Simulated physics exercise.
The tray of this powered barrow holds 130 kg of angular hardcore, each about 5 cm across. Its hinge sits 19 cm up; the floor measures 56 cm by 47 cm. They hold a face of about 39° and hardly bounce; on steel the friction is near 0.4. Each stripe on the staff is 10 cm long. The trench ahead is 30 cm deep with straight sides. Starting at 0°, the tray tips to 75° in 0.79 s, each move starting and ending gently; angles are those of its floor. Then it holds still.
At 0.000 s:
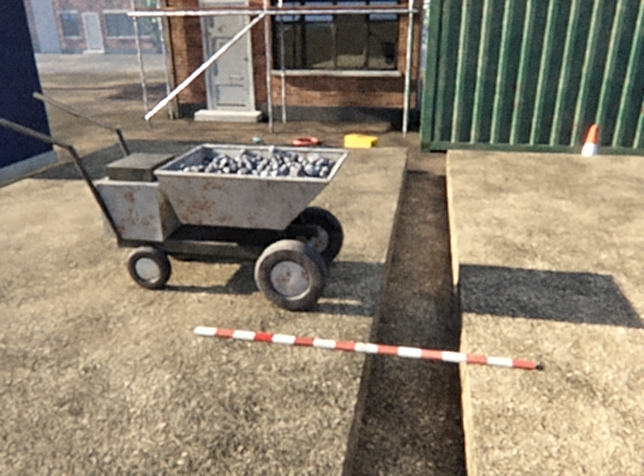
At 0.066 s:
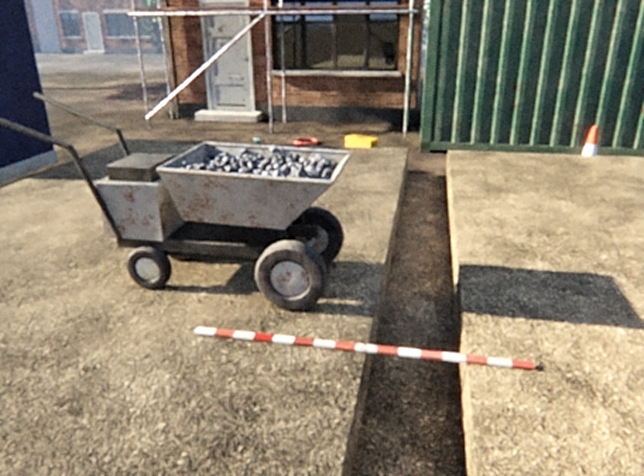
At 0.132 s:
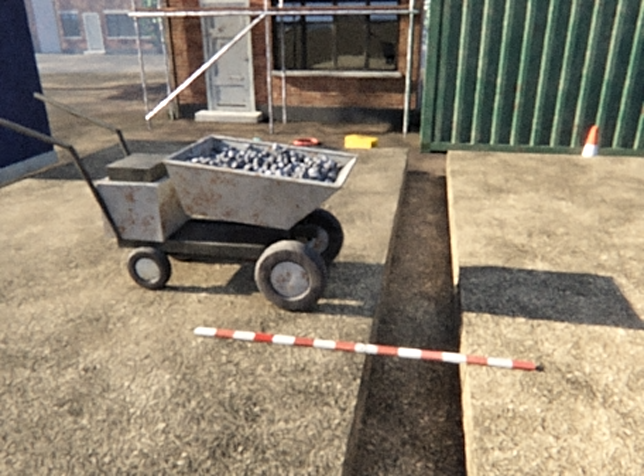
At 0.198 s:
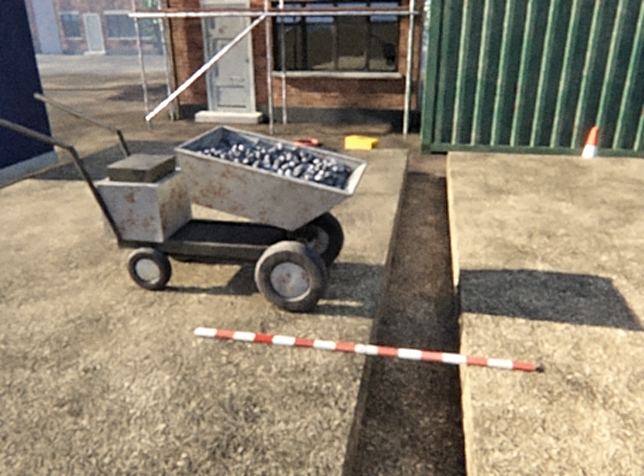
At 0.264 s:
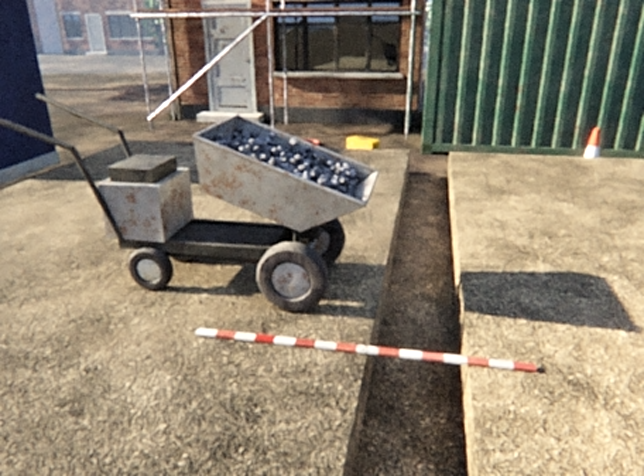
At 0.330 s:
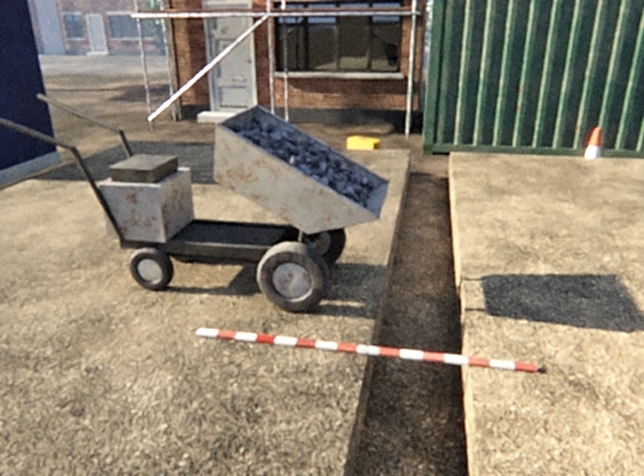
On a paved yard, a barrow's grey tray of stones tilts steadily toward the trench.
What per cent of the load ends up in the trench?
Close to 89 in a hundred.
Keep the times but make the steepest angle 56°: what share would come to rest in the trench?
It would be near 40 per cent.
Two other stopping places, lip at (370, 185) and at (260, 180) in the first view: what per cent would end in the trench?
About 45 and 65 per cent.
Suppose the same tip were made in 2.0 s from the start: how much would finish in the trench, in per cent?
It would be near 100 per cent.
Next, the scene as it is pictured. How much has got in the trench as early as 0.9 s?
Some 40 per cent.
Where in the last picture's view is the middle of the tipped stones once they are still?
Around (434, 330).
After 0.6 s the floor is at 63°; 100 % in the tray; the foremost stones are at (407, 255).
After 0.9 s the floor is at 75°; 61 % in the tray, 38 % in the trench, 1 % past the trench; the foremost stones are at (471, 296).
After 1.2 s the floor is at 75°; 12 % in the tray, 77 % in the trench, 11 % past the trench; the foremost stones are at (578, 301).
After 3.2 s the floor is at 75°; 0 % in the tray, 89 % in the trench, 11 % past the trench; the foremost stones are at (625, 293).
